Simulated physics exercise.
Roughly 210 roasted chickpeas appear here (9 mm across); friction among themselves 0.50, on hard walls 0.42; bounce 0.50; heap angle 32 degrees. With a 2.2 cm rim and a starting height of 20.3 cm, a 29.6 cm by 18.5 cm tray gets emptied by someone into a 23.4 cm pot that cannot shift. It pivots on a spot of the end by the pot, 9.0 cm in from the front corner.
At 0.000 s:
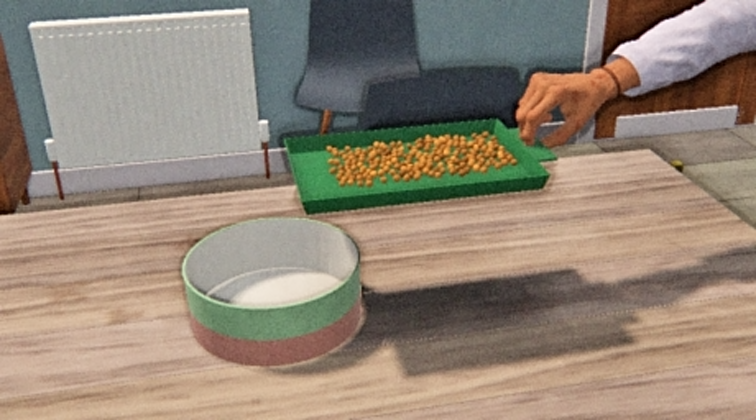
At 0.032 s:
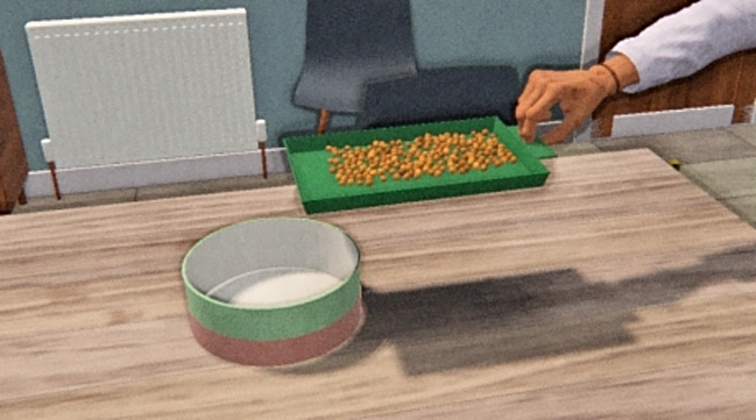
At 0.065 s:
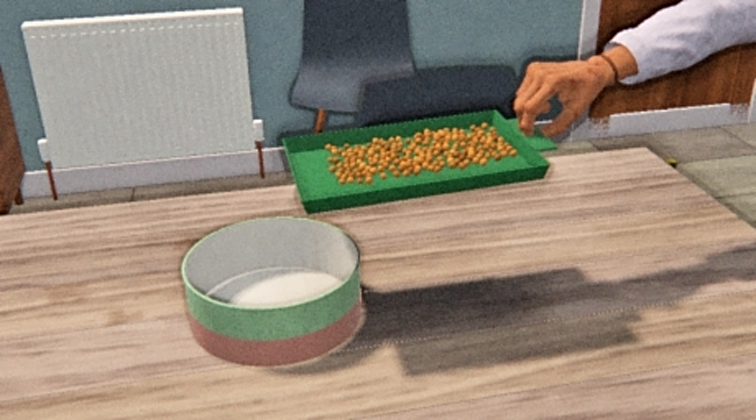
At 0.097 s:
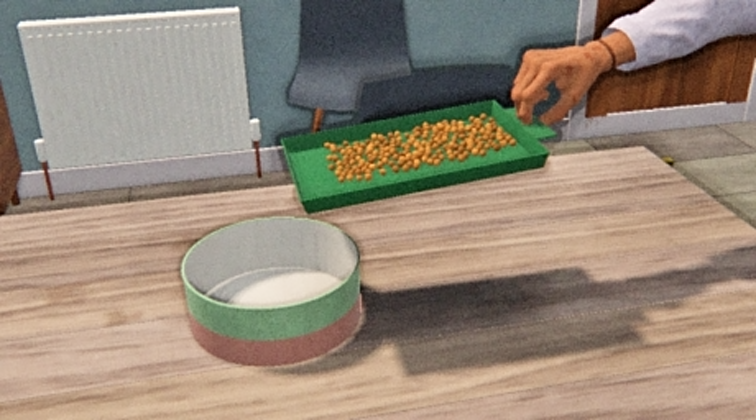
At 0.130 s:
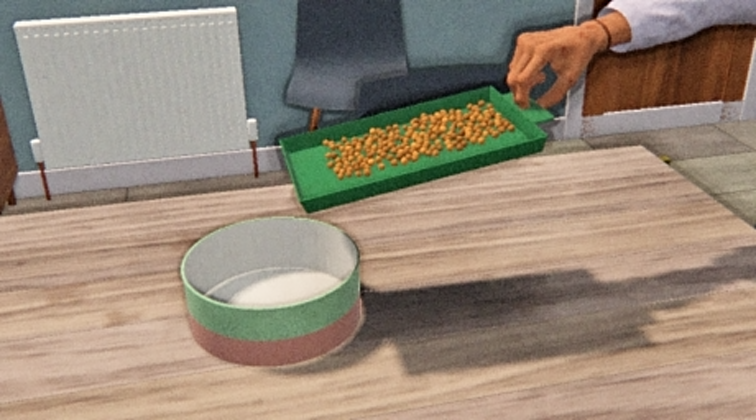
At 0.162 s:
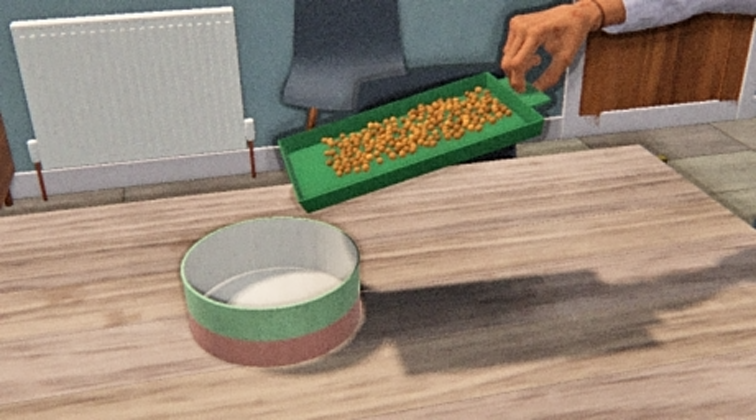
Over a wooden table, a hand held a green tray of roasted chickpeas behind a round pot, then raised the tray's right end, slowly at first and then faster, tilting it down toward the left.
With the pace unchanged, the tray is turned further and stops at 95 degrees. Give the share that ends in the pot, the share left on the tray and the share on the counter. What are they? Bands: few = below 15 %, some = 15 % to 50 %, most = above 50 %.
Pot: Most, tray: Few, counter: Few.
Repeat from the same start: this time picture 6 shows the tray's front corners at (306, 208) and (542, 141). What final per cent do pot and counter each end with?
Final per cent - pot 60, counter 40.
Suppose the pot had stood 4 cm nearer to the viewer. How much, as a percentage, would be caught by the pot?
Then roughly 75 percent would land in it.
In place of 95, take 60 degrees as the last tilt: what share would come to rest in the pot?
In that case it comes to about 40 in a hundred.
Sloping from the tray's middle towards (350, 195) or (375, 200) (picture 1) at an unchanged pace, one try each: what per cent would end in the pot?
That would be close to 65 per cent, then close to 60 per cent.
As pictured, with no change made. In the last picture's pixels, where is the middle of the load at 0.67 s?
Somewhere about (271, 169) in the last view.
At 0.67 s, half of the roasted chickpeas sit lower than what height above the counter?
Median height: Approx. 20 cm.
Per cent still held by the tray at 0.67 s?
I'd put it at roughly 75 per cent.
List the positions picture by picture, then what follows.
In the first frame, tray tilt 0 degrees, front corners at (306, 198) and (544, 173); middle of the pieces at (419, 157); pot at (272, 259).
In the second frame, tray tilt 1 degrees, front corners at (306, 198) and (544, 170); middle of the pieces at (419, 156).
In the third frame, tray tilt 2 degrees, front corners at (306, 198) and (544, 163); middle of the pieces at (418, 152).
In the fourth frame, tray tilt 5 degrees, front corners at (305, 198) and (543, 151), lowest corner left back; middle of the pieces at (417, 146).
In the fifth frame, tray tilt 9 degrees, front corners at (304, 198) and (541, 135), lowest corner left back; middle of the pieces at (416, 138).
In the sixth frame, tray tilt 13 degrees, front corners at (303, 198) and (538, 119), lowest corner left back; middle of the pieces at (413, 130); pot at (271, 259). The tray's pace is about 130 degrees a second.
After 0.47 s, tilt 54 degrees; the tray holds 100 %, the pot 0 %.
After 0.67 s, tilt 80 degrees; the tray holds 75 %, the pot 0 %.
Then, at 0.99 s, tilt 95 degrees; the tray holds 5 %, the pot 75 %.
In the end, at 1.7 s, pot 95 %, tray 0 %, counter 5 %.
